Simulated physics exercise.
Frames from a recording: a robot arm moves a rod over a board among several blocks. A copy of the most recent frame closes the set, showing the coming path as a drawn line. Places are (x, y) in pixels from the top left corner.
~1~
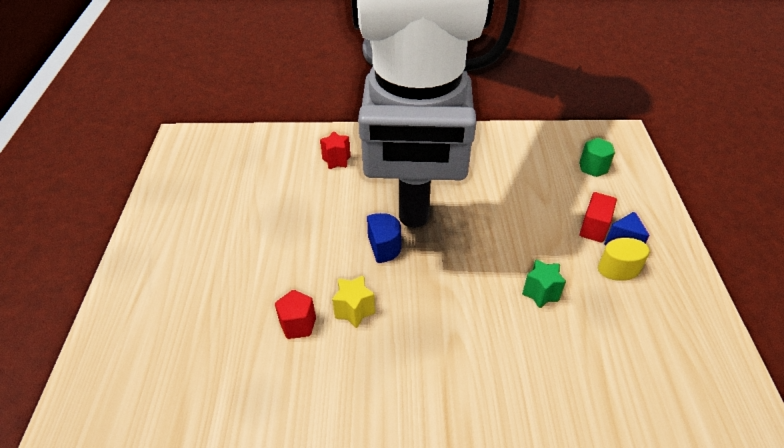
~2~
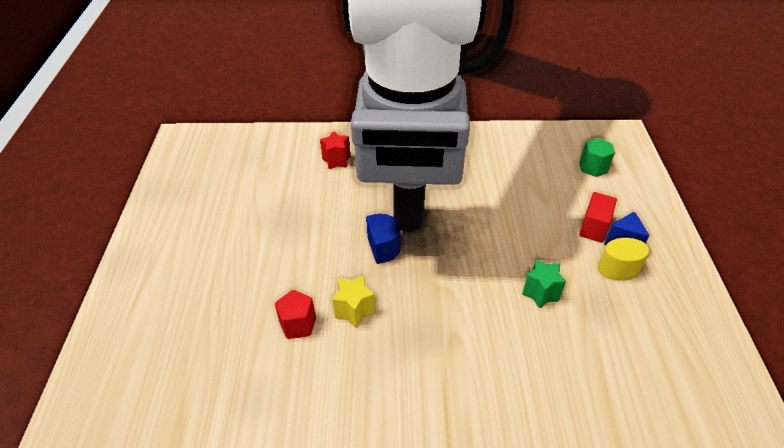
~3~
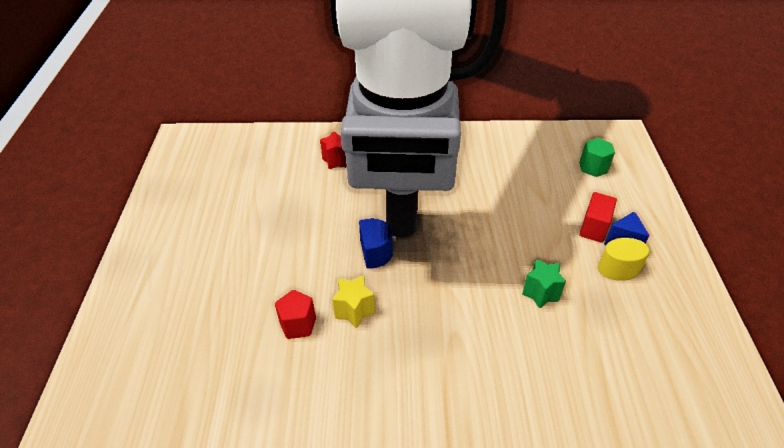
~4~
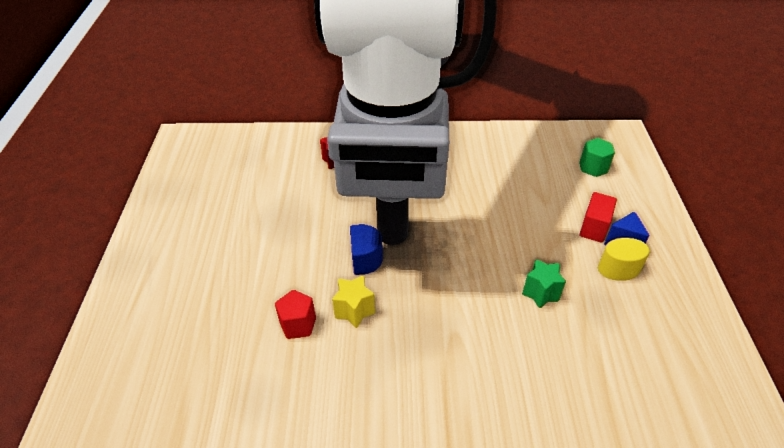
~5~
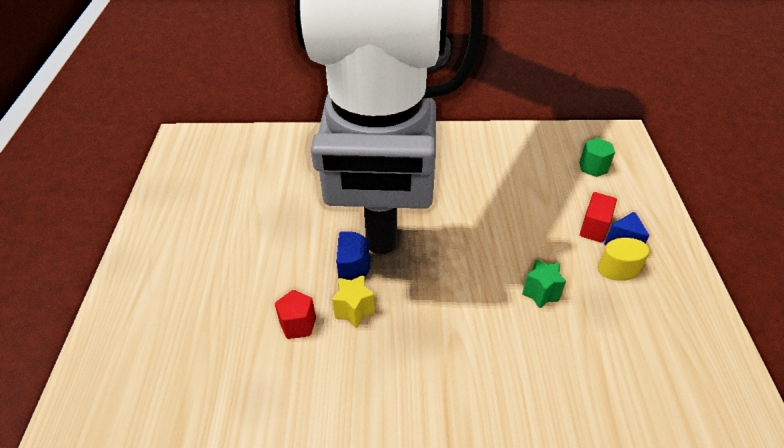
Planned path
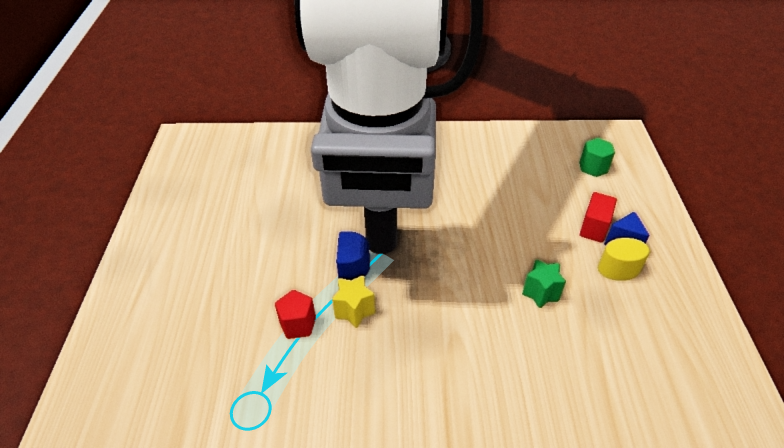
A pale wooden board on a dark red floor is seen from above at a slant by a still camera. A white and grey robot arm holds a black rod near a blue half-round block, with a red star behind, a yellow star and red five-sided block at front left, and green, red, blue and yellow blocks at right. The rod moves left and toward the viewer, pushing the half-round block close behind the yellow star.
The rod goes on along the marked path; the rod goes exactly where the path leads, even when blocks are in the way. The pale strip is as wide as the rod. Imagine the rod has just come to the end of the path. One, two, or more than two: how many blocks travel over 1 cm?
The answer is three or more blocks.
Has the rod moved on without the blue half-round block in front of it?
I'd say yes.
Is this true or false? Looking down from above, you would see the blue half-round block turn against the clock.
The statement is false.
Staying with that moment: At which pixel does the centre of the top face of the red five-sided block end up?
At the end it should sit near (243, 332).
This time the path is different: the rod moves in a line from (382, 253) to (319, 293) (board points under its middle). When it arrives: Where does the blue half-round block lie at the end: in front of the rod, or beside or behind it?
It sits in front of the rod.
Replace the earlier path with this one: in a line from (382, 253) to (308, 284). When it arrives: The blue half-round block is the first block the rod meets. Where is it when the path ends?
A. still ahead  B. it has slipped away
Letter A.
The drawn path runs from (382, 253) through (338, 295) and (293, 345) to (251, 410).
What follows on the original path. One third of the way, rod (336, 286); blue half-round block (298, 273), turned 65° clockwise; yellow star (350, 298), turned 25° anticlockwise.
Two thirds of the way, rod (290, 337); red five-sided block (251, 328), turned 70° clockwise; blue half-round block (290, 275), turned 85° clockwise; yellow star (347, 305), turned 60° anticlockwise.
At the end, rod (247, 402); red five-sided block (243, 332), turned 85° clockwise; blue half-round block (290, 275), turned 85° clockwise; yellow star (347, 305), turned 60° anticlockwise.
